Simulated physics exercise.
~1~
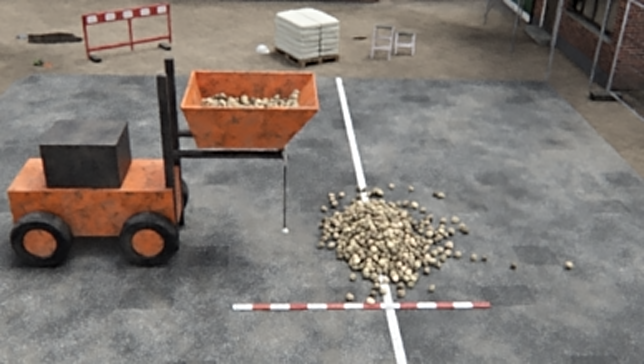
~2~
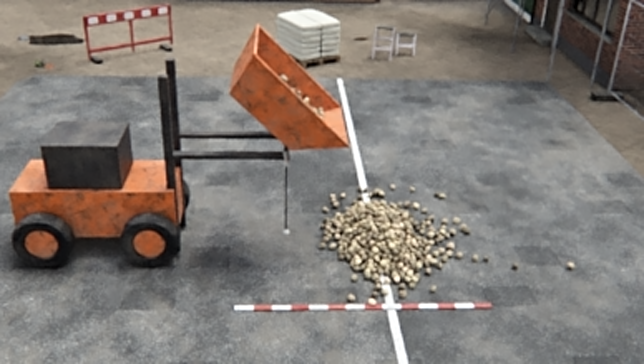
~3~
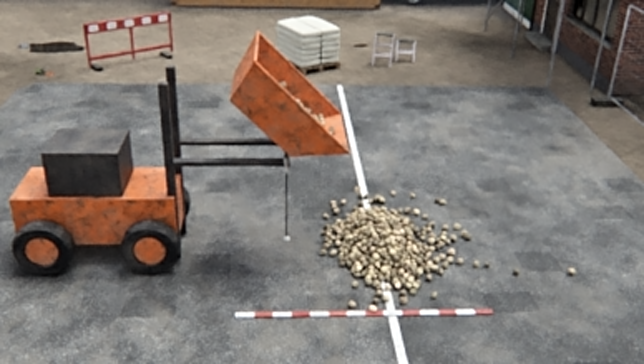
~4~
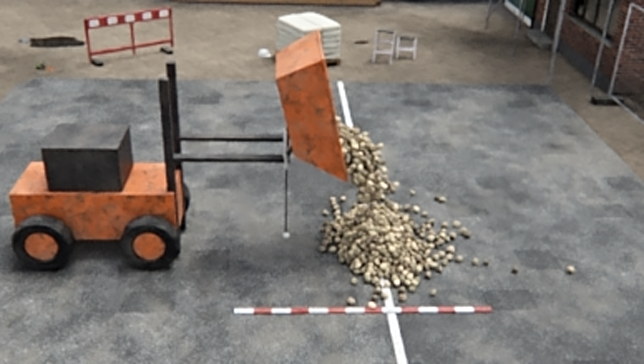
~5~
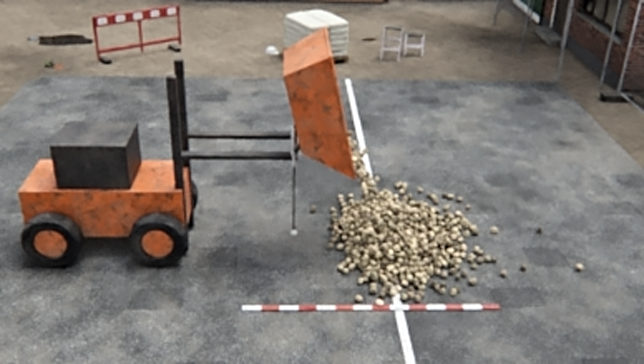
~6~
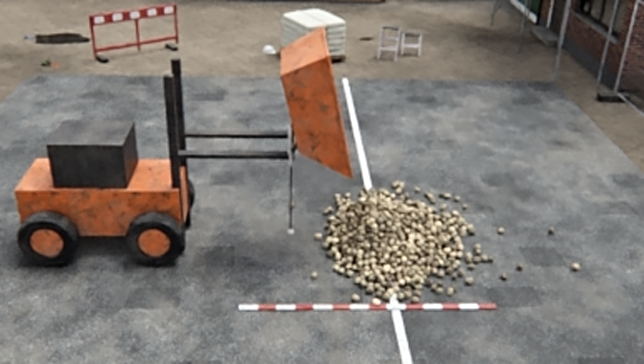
An orange forklift tips its skip in two stages, emptying stones onto the pile below.
